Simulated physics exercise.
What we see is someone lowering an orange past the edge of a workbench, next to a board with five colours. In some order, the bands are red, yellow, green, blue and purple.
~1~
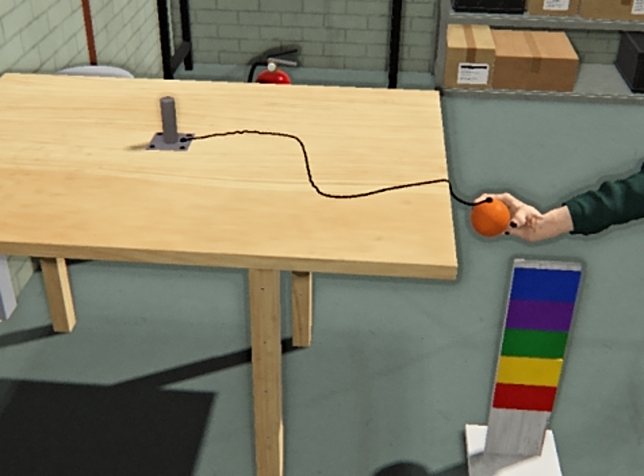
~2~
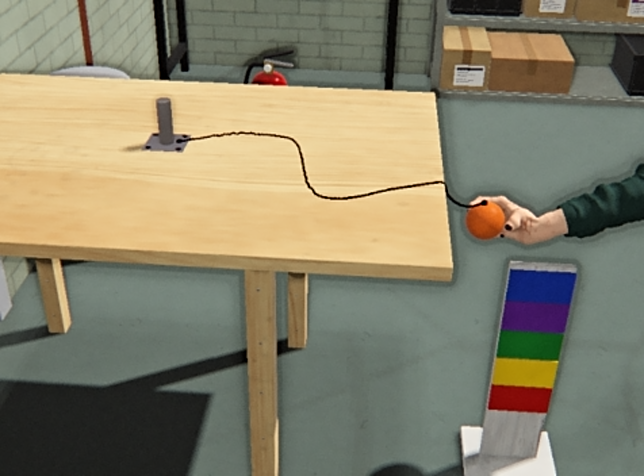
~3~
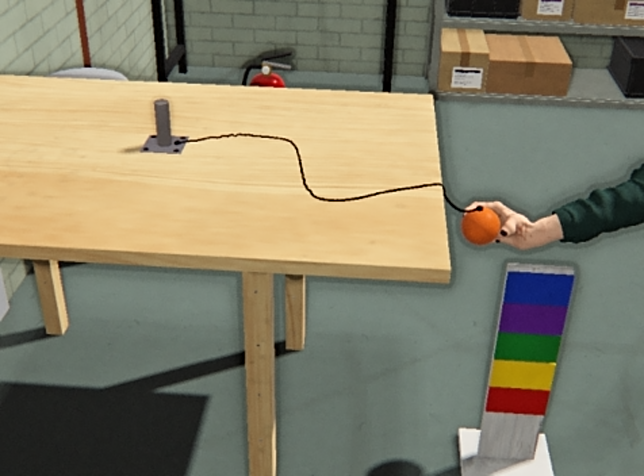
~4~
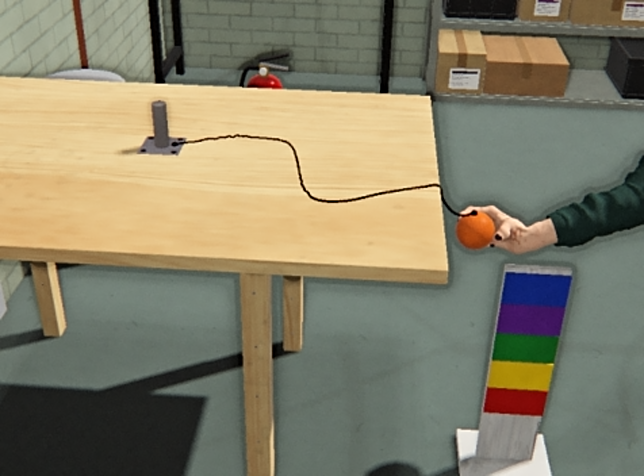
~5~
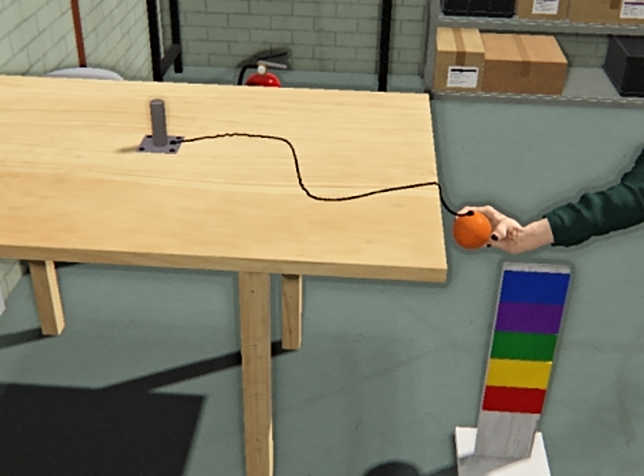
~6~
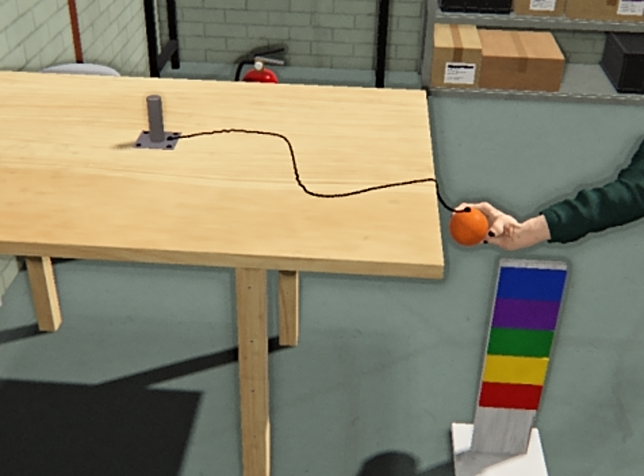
The clip shows a hand holding an orange ball beside a wooden table, with a dark cord running from it to a small metal post, above a colour-banded board; the view shifts slightly while everything stays nearly still.
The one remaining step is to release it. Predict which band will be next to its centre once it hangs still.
I would say the green band.
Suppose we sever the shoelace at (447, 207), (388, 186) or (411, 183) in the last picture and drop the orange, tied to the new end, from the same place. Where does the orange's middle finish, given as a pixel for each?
First try near (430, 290), second near (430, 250), third near (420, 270).
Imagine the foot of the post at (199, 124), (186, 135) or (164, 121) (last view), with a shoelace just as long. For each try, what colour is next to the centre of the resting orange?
The first case gives yellow, the second yellow and the third green.
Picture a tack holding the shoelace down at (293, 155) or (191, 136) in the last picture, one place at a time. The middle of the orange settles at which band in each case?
Purple, then green.
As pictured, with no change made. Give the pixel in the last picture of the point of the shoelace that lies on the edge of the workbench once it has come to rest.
Check around (320, 196) - that's where it is.
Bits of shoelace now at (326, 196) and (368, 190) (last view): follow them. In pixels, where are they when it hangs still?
I'd put the first at about (433, 171) and the other at about (430, 207).
Early on, orange near (440, 322); level with green.
Midway, orange near (389, 306); level with green.
Near the end, orange near (435, 324); level with green.
Finally, orange near (423, 320); level with green. Its middle rests at the green band.
